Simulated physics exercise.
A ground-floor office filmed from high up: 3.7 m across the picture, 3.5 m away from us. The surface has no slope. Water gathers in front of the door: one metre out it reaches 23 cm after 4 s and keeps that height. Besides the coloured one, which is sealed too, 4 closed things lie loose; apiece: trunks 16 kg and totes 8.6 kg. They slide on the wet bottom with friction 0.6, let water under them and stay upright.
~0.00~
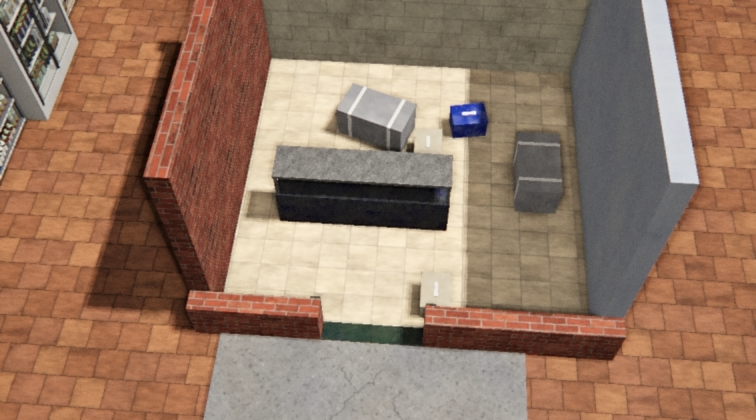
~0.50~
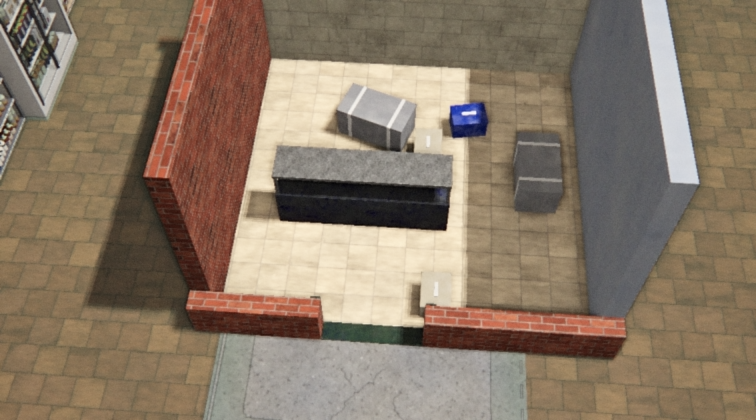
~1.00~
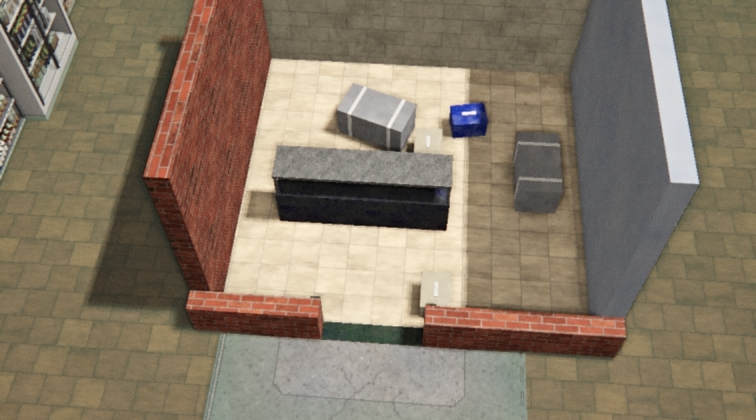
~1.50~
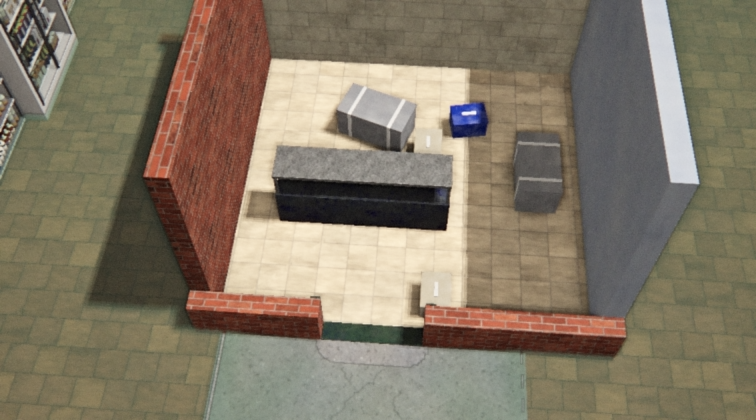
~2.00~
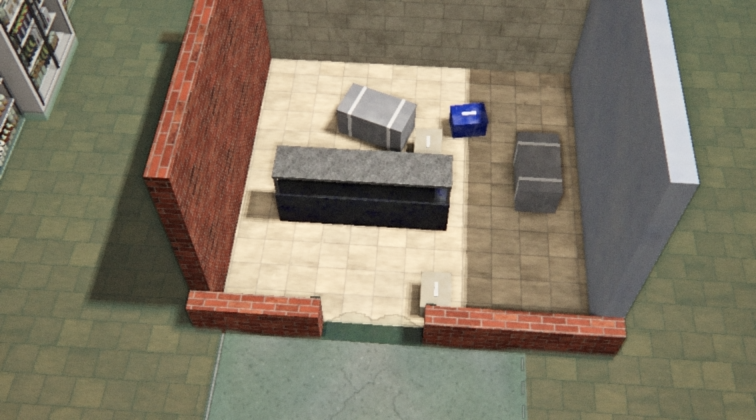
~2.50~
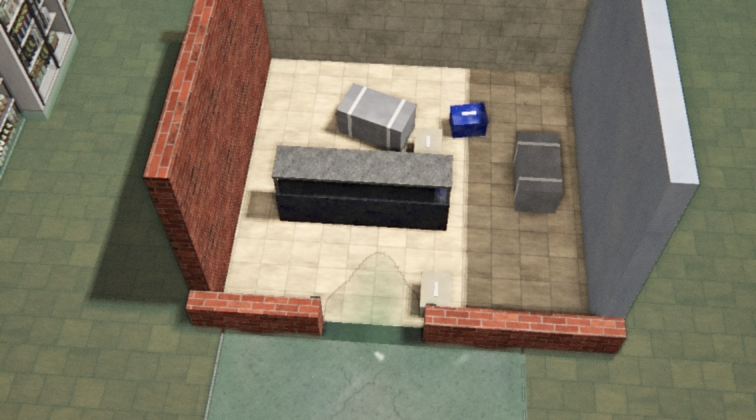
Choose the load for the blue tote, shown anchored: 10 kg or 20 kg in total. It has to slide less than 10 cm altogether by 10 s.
I expect that the smaller load will do.
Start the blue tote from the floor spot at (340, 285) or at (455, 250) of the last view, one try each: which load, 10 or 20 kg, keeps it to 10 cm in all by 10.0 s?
In that order: Neither holds; neither holds.
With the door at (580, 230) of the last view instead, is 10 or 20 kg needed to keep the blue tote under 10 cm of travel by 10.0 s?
Then only the higher weight holds it.
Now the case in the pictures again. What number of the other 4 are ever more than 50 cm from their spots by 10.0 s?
I count 2.
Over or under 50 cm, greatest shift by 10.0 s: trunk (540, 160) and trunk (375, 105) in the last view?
In turn: Over, under.
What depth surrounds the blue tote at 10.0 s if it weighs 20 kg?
About 6 cm.
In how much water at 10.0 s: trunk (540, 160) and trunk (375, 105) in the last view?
Roughly 8 and 3 cm.
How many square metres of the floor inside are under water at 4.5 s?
About 4.0 m2.
After 3.5 s the blue tote would be 0 cm from its start with 10 kg and 0 cm from its start with 20 kg; 0 cm of water round it then.
After 4.5 s the blue tote would be 0 cm from its start with 10 kg and 0 cm from its start with 20 kg; 0 cm of water round it then.
After 7.0 s the blue tote would be 0 cm from its start with 10 kg and 0 cm from its start with 20 kg; 1 cm of water round it then.
After 10.0 s the blue tote would be 0 cm from its start with 10 kg and 0 cm from its start with 20 kg; 6 cm of water round it then.
